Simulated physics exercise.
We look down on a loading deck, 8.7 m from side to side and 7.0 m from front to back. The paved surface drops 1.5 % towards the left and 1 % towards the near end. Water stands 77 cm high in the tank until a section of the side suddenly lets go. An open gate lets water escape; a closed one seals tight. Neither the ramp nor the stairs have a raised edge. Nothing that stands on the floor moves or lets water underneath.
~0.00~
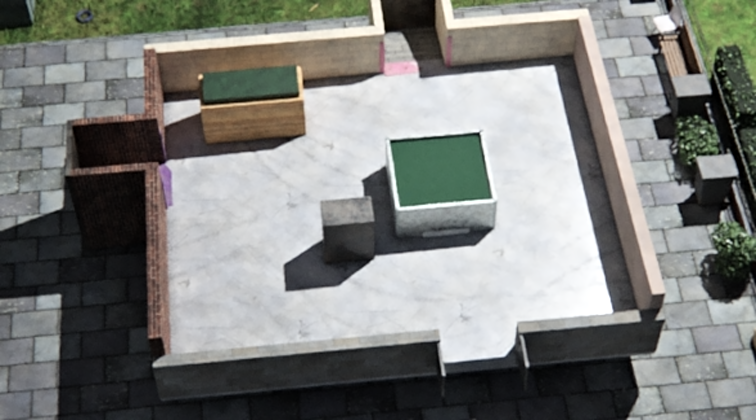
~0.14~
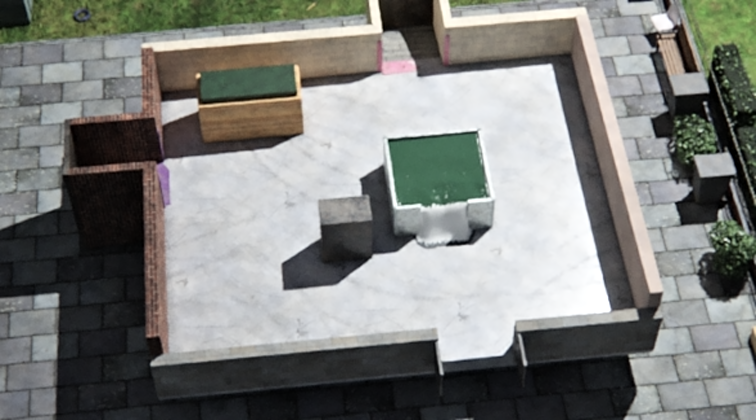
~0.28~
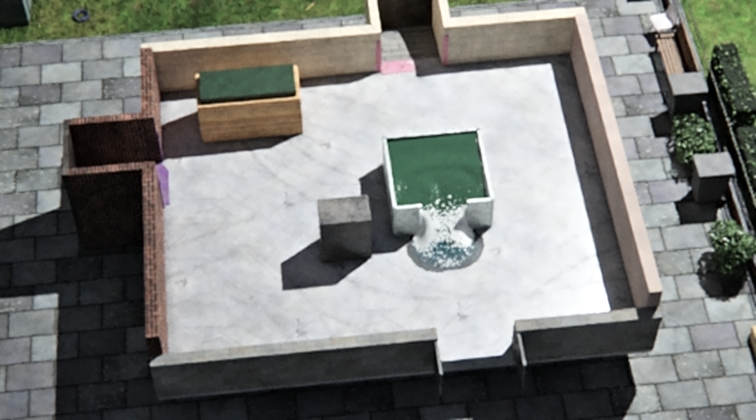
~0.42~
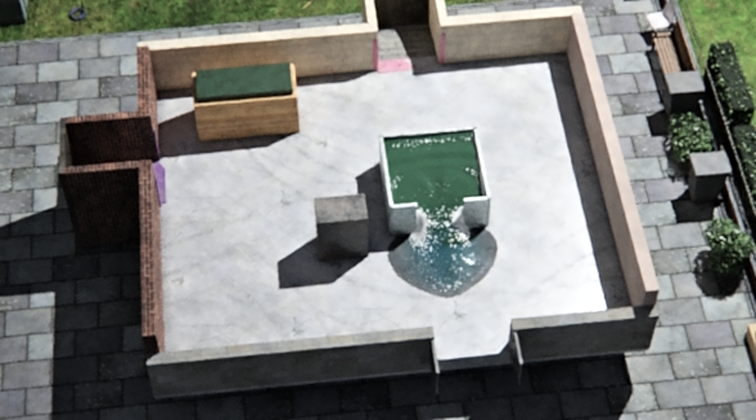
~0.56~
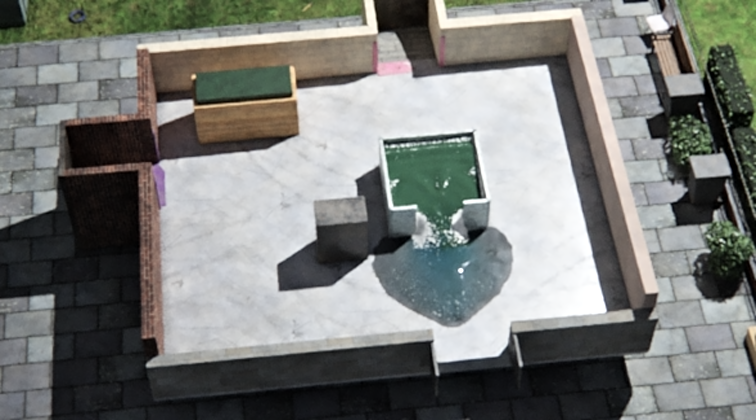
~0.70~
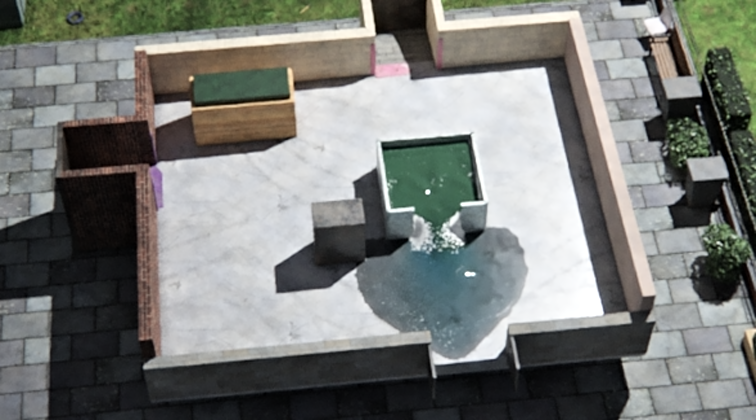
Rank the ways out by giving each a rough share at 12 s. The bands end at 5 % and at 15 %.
The gate takes above 15 %; the flight of stairs down (marked purple) takes less than 5 %; the basement ramp (marked pink) takes not even 5 %.
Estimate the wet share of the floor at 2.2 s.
Some 25 per cent of it.
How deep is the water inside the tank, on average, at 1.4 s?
Roughly 49 cm on average.
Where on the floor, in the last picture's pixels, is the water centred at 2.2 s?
Near (431, 247).
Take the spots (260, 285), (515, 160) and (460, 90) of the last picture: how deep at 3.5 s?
In that order: 0, 0 and 0 cm.
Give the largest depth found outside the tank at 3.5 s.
Roughly 23 cm.
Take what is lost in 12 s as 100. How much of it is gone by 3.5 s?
Some 50 per cent by then.
After 1.4 s water covers 20 % of the floor and is deepest (40 cm) near (441, 239); gone so far, the gate 5 %, the flight of stairs down (marked purple) 0 %, the basement ramp (marked pink) 0 %.
After 2.2 s water covers 25 % of the floor and is deepest (27 cm) near (441, 239); gone so far, the gate 13 %, the flight of stairs down (marked purple) 0 %, the basement ramp (marked pink) 0 %.
After 3.5 s water covers 30 % of the floor and is deepest (23 cm) near (163, 381); gone so far, the gate 21 %, the flight of stairs down (marked purple) 0 %, the basement ramp (marked pink) 0 %.
After 7.0 s water covers 60 % of the floor and is deepest (12 cm) near (163, 381); gone so far, the gate 33 %, the flight of stairs down (marked purple) 0 %, the basement ramp (marked pink) 0 %.
After 12.0 s water covers 65 % of the floor and is deepest (9 cm) near (163, 381); gone so far, the gate 41 %, the flight of stairs down (marked purple) 2 %, the basement ramp (marked pink) 0 %.
